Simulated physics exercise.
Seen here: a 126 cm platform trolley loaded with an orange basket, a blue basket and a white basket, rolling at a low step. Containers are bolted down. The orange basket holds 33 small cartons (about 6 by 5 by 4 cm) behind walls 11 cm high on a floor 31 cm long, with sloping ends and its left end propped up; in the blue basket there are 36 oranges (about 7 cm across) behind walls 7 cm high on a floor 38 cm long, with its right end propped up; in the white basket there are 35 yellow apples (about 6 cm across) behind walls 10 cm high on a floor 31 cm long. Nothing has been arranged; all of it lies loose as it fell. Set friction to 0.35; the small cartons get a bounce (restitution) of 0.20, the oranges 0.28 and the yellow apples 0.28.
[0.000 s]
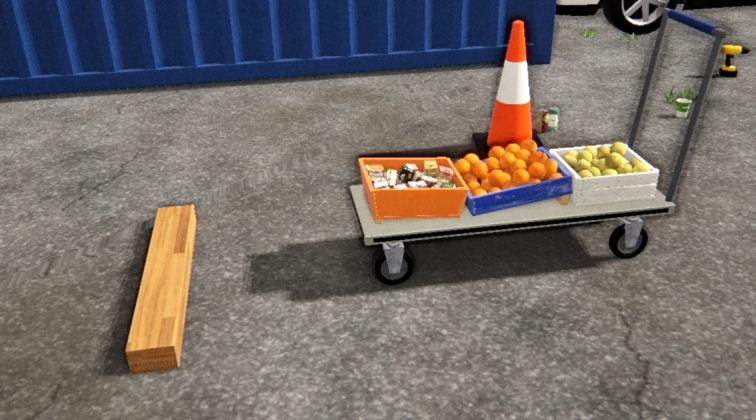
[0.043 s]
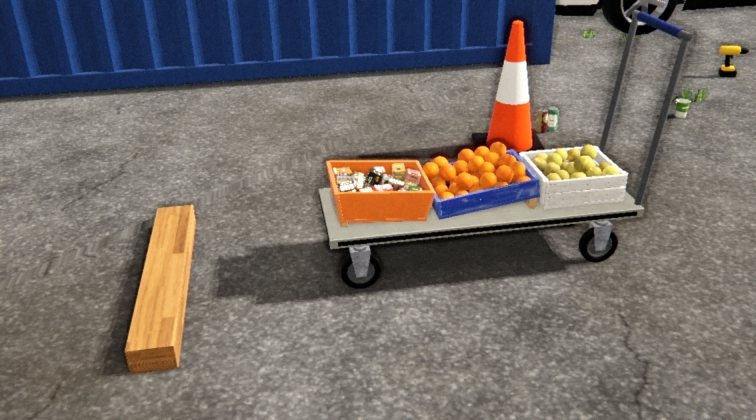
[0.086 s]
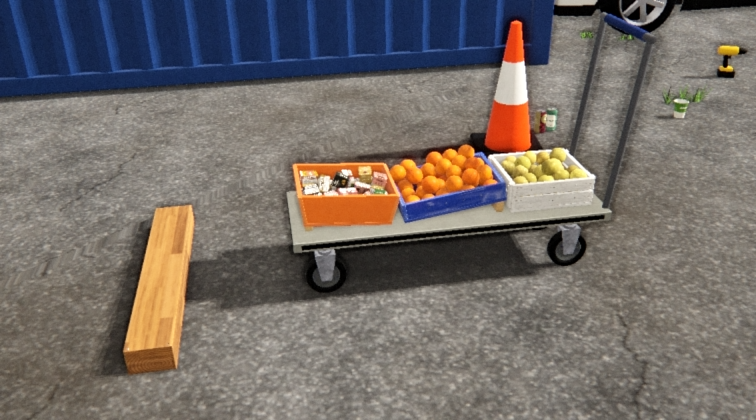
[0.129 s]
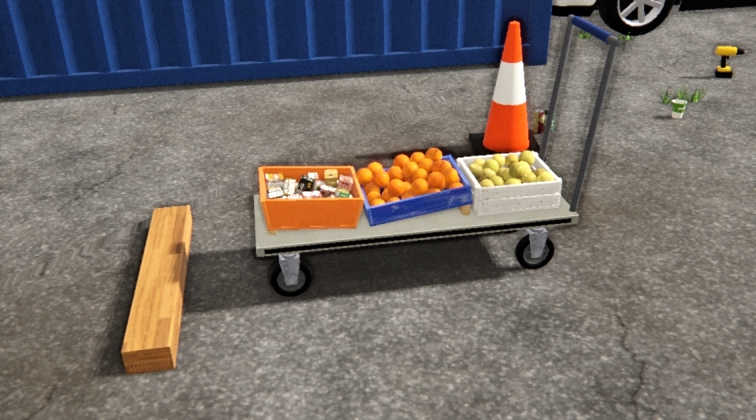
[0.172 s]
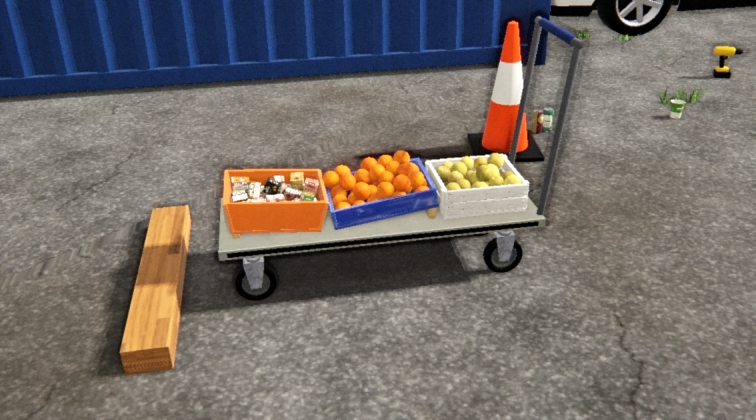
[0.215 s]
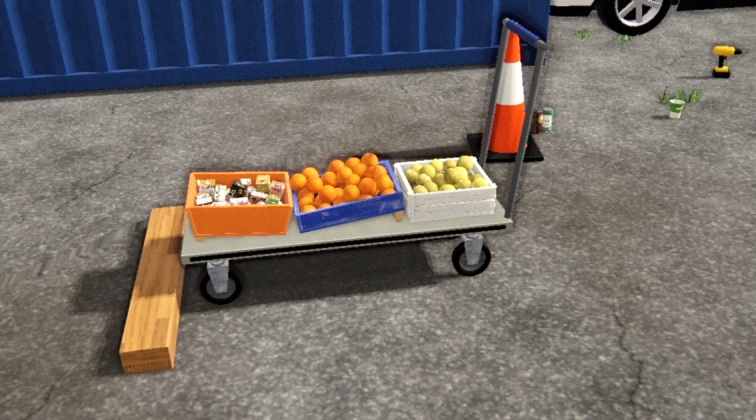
Platform trolley carrying baskets of small cartons, oranges and yellow apples rolling slowly left across asphalt, drawing close to a wooden beam.
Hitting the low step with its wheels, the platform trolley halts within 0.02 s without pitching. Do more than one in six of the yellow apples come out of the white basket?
No.
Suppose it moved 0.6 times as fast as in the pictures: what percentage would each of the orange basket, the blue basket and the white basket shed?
Orange basket 0, blue basket 10, white basket 10 per cent.
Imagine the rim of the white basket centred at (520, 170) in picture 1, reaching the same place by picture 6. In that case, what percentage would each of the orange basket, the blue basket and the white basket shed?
In that case you'd see orange basket at 0, blue basket at 10 and white basket at 0 percent.
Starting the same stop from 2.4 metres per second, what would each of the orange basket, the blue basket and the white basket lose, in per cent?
Orange basket 0 %, blue basket 20 %, white basket 10 %.
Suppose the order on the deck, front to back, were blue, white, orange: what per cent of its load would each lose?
Orange basket 0 %, blue basket 40 %, white basket 10 %.
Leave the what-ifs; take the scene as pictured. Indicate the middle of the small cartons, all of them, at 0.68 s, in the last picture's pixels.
In the last picture they centre on about (208, 209).
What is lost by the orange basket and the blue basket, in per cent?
About: Orange basket 10, blue basket 30 per cent.
After 0.23 s, contact.
After 0.33 s, orange basket 33 in, 0 out, blue basket 34 in, 2 out and white basket 34 in, 1 out.
After 0.45 s, orange basket 33 in, 0 out, blue basket 28 in, 8 out and white basket 33 in, 2 out.
After 0.68 s, orange basket 31 in, 2 out, blue basket 26 in, 10 out and white basket 32 in, 3 out.
When it is over (at 1.19 s), orange basket 29 in, 4 out, blue basket 26 in, 10 out and white basket 32 in, 3 out. Asked share, 3 of 35, 9 per cent.
